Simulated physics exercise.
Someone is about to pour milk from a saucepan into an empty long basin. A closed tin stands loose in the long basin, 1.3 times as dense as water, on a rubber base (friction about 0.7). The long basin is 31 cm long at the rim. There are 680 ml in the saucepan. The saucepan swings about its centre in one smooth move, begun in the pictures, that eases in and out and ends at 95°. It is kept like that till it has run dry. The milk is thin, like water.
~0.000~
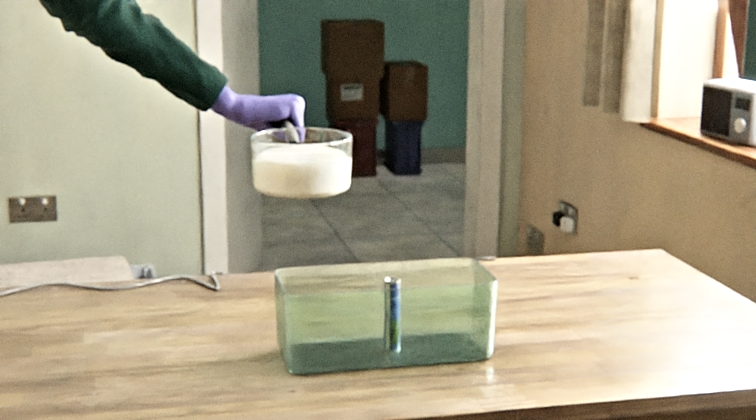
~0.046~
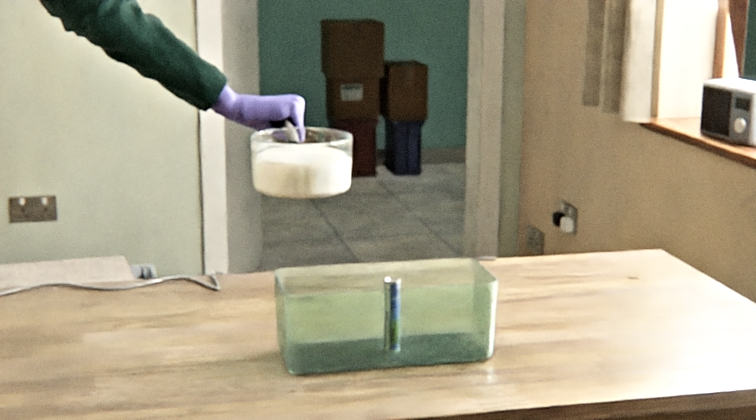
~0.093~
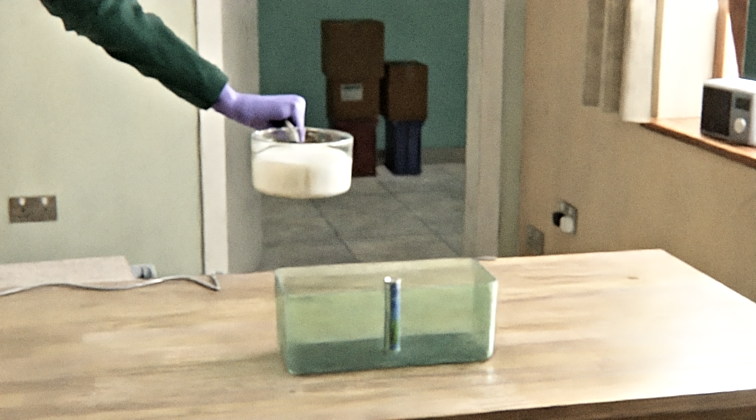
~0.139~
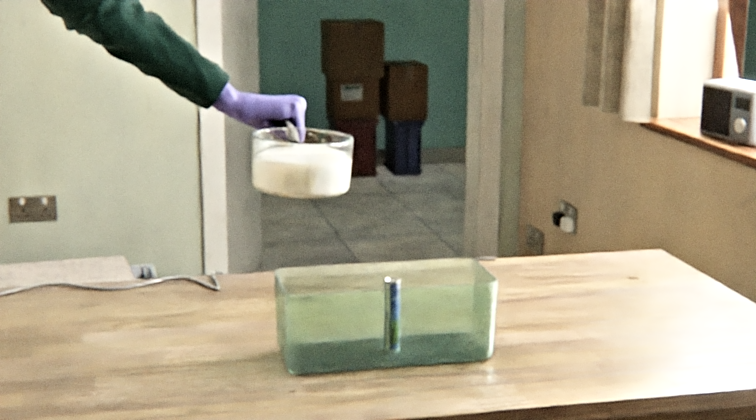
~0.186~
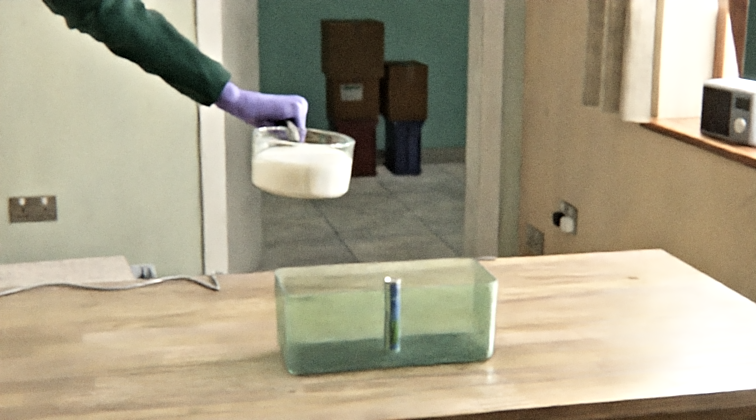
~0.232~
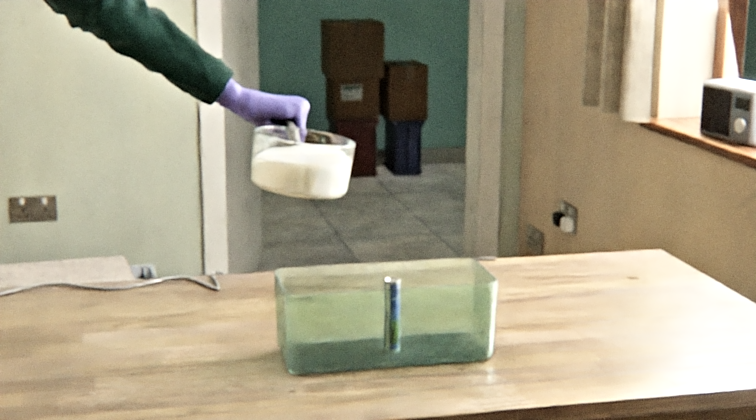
A purple-gloved hand in a dark green sleeve held a clear pan of milk above a long glass basin with a closed tin standing inside, then slowly tilted the pan slightly to the right.
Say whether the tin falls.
It remains upright.
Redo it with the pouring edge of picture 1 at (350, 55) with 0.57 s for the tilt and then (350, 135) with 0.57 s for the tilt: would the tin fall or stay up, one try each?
First it topples; then it goes over.
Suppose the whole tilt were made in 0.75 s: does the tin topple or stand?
Then it goes over.
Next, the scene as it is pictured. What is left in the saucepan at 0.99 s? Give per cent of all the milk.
About 22 per cent.
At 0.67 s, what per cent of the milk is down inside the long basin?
About 1 per cent.
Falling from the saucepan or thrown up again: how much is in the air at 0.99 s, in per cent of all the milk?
Some 20 per cent.
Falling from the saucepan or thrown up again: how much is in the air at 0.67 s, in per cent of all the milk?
Some 22 per cent.
Then, 0.67 s in, the tilt is 57° and 77 per cent is still to pour; the tin stands where it began.
Then, 0.99 s in, the tilt is 89° and 22 per cent is still to pour; the tin stands where it began.
Then, 1.33 s in, the tilt is 95° and 4 per cent is still to pour; the tin leans 5°.
Then, 1.69 s in, the tilt is 95° and 1 per cent is still to pour; the tin stands where it began.
Finally, the tin stands where it began.
